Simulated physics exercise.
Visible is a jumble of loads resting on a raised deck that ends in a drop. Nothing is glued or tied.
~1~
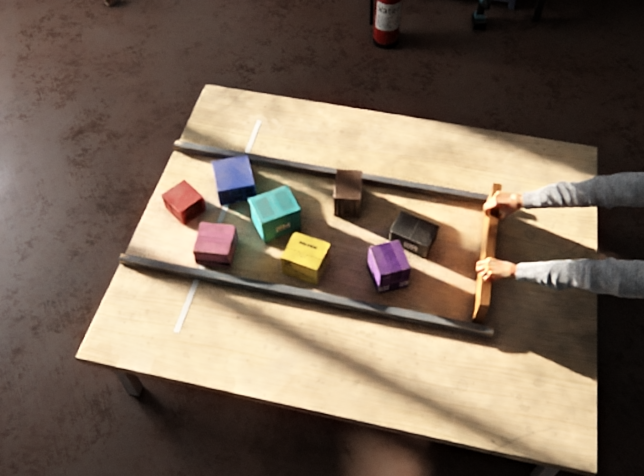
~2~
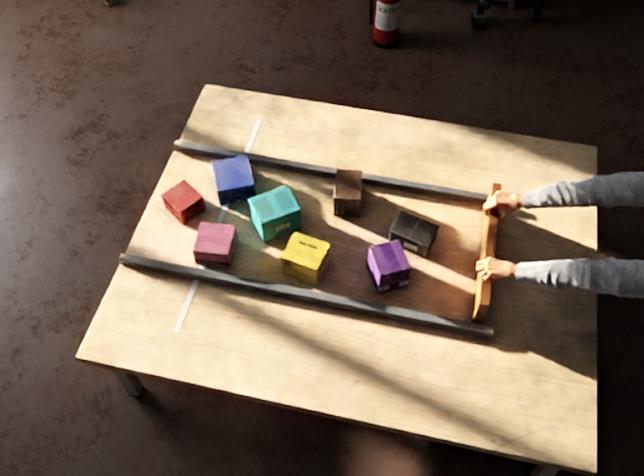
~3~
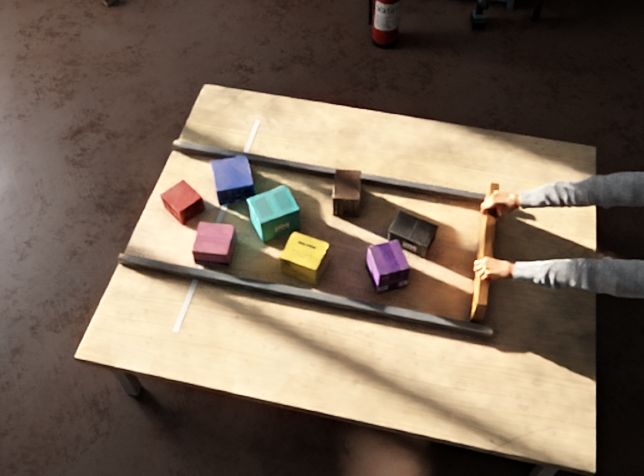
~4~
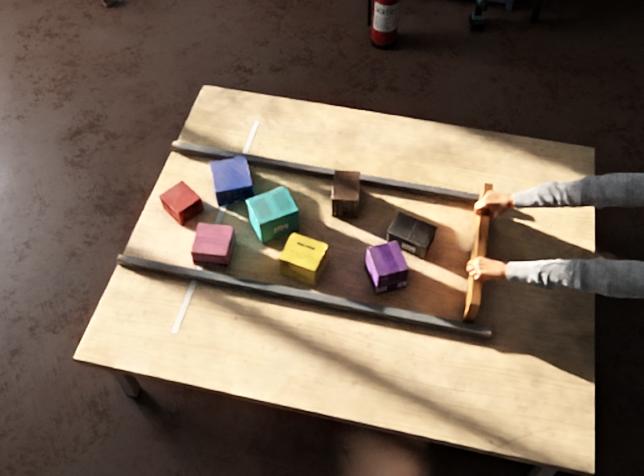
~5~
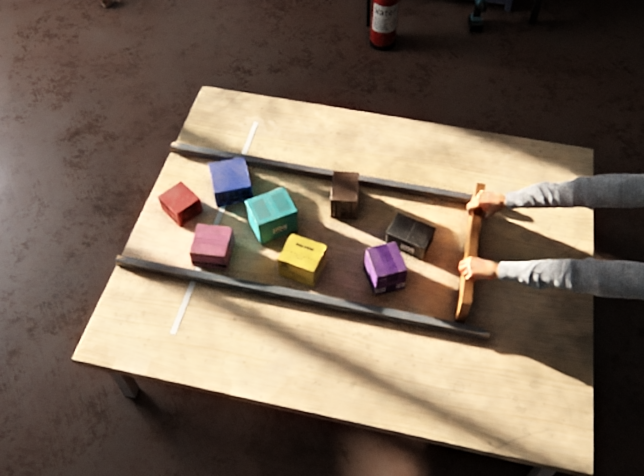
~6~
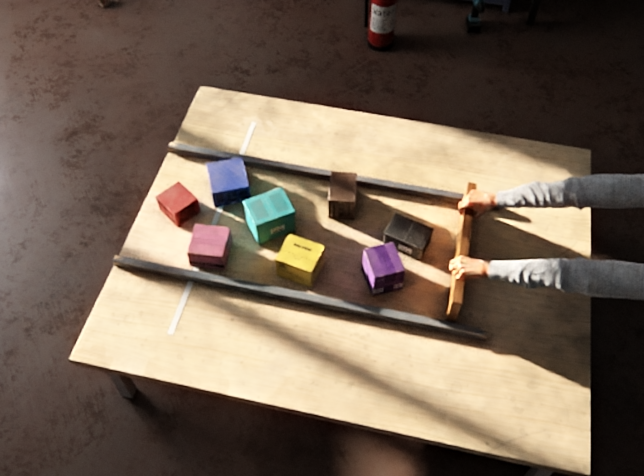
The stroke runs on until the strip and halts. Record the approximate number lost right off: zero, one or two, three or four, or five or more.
Number lost: One or two.
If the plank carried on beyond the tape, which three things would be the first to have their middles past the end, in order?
I'd say the red crate leads, followed by the pink box, then the turquoise tote.
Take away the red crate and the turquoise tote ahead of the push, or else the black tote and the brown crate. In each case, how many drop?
First 1, then 1.
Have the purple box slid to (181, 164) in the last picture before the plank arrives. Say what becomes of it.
Note: Purple box leaves the top.
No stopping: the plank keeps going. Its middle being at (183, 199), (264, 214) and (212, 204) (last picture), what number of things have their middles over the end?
First 5, then 0, then 2.
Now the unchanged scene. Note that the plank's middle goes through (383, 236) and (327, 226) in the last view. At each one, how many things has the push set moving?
I count 2 first and 5 after.
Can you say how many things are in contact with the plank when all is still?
That would be 3 of them.
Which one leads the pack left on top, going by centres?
The turquoise tote finishes nearest.
Early on, none off yet; red crate at rest near (178, 204); blue crate at rest near (229, 182); pink box at rest near (210, 247).
A while later, none off yet; red crate travelled about its own width near (159, 202); blue crate travelled a little near (223, 178); pink box travelled about its own width near (163, 237).
Finally, the number that fall off is one or two; lost, pink box and red crate.
